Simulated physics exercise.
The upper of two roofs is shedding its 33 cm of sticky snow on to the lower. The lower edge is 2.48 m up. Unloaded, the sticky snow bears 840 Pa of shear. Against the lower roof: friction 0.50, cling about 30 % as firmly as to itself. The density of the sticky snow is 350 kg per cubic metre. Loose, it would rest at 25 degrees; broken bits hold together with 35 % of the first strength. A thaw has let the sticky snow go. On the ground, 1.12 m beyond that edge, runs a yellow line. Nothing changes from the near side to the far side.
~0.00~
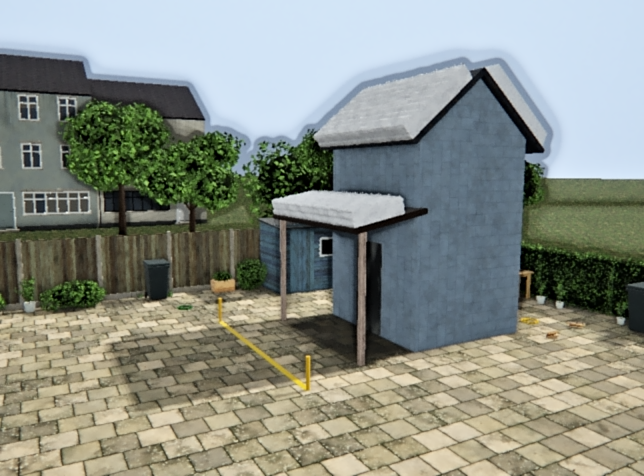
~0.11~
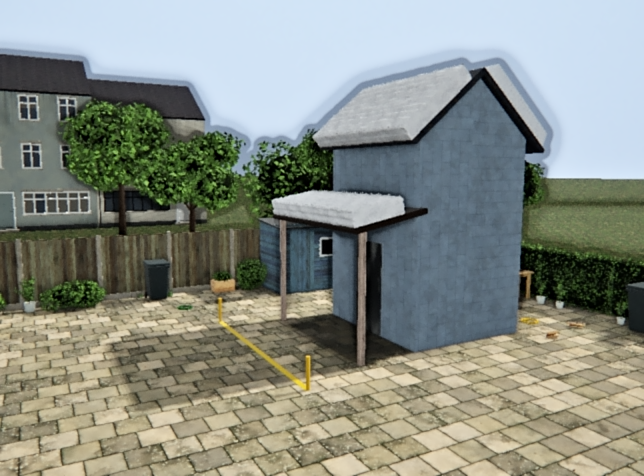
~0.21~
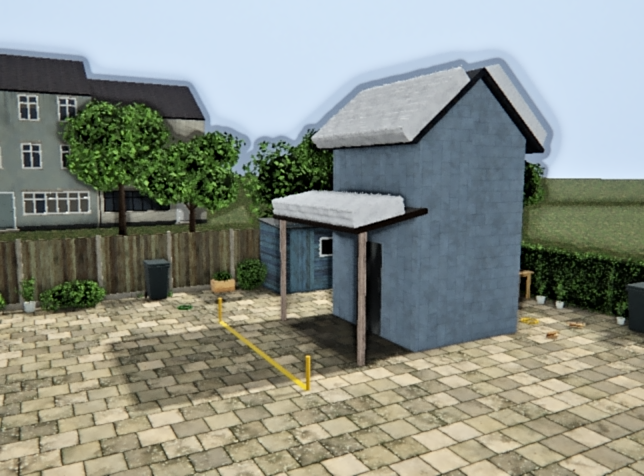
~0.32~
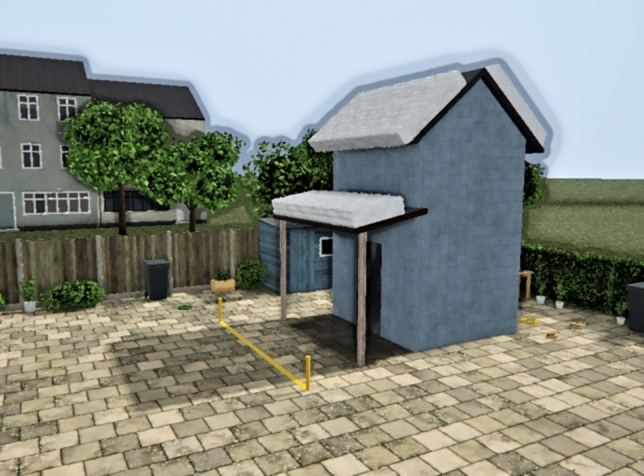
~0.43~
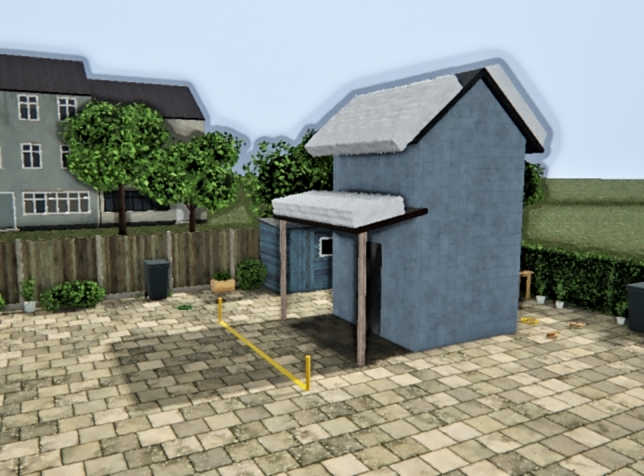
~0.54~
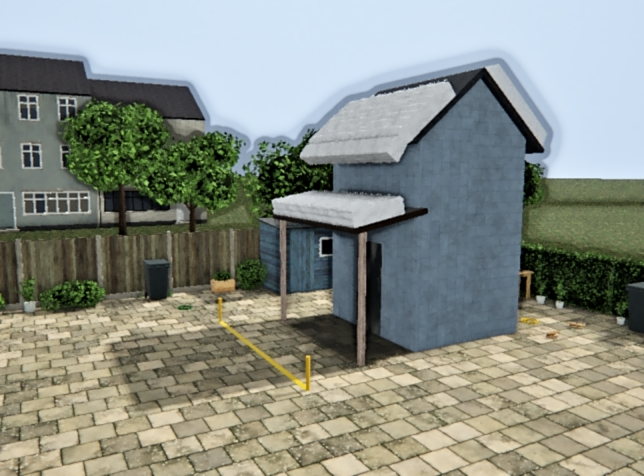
The clip opens on a narrow blue building with snow on its upper roof and more on a lower porch roof, beside a paved yard with a yellow line. The upper snow slides slowly down the left slope, then extends farther past the roof's edge, overhanging the porch and beginning to crack.
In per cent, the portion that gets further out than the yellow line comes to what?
The portion that gets further out than the yellow line is near 49 %.
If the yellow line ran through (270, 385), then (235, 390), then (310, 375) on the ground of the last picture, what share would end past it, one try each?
In that order: 40 %, 20 %, 60 %.
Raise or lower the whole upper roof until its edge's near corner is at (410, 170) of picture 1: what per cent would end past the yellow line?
Then about 20 %.
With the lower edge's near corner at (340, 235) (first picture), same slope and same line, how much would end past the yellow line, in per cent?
It would be near 45 %.
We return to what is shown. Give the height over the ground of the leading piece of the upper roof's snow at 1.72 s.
Some 0.0 m.
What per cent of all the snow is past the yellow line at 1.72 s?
Some 35 per cent.
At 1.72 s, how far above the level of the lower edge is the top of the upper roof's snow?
Roughly 0.6 m.
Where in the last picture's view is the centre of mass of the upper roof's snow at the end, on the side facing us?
Near (265, 359).
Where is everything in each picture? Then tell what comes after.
The first frame shows front end of the sticky snow at (412, 125).
The second frame shows front end of the sticky snow at (411, 126), its middle shifted 1.9 cm, 1 % of it past the upper edge, in one piece.
The third frame shows front end of the sticky snow at (409, 128), its middle shifted 7.9 cm, 4 % of it past the upper edge, in one piece.
The fourth frame shows front end of the sticky snow at (405, 132), its middle shifted 18 cm, 10 % of it past the upper edge, in one piece.
The fifth frame shows front end of the sticky snow at (401, 129), its middle shifted 33 cm, 19 % of it past the upper edge, in one piece.
The sixth frame shows front end of the sticky snow at (394, 138), its middle shifted 52 cm, 30 % of it past the upper edge, cracking.
By 1.08 s, none is below the lower edge and 0 % is past the line.
By 1.72 s, 64 % is below the lower edge and 37 % is past the line.
By 2.36 s, 69 % is below the lower edge and 49 % is past the line.
By 3.00 s, 69 % is below the lower edge and 49 % is past the line.
By 3.10 s, at the end, 69 % is below the lower edge and 49 % is past the line.
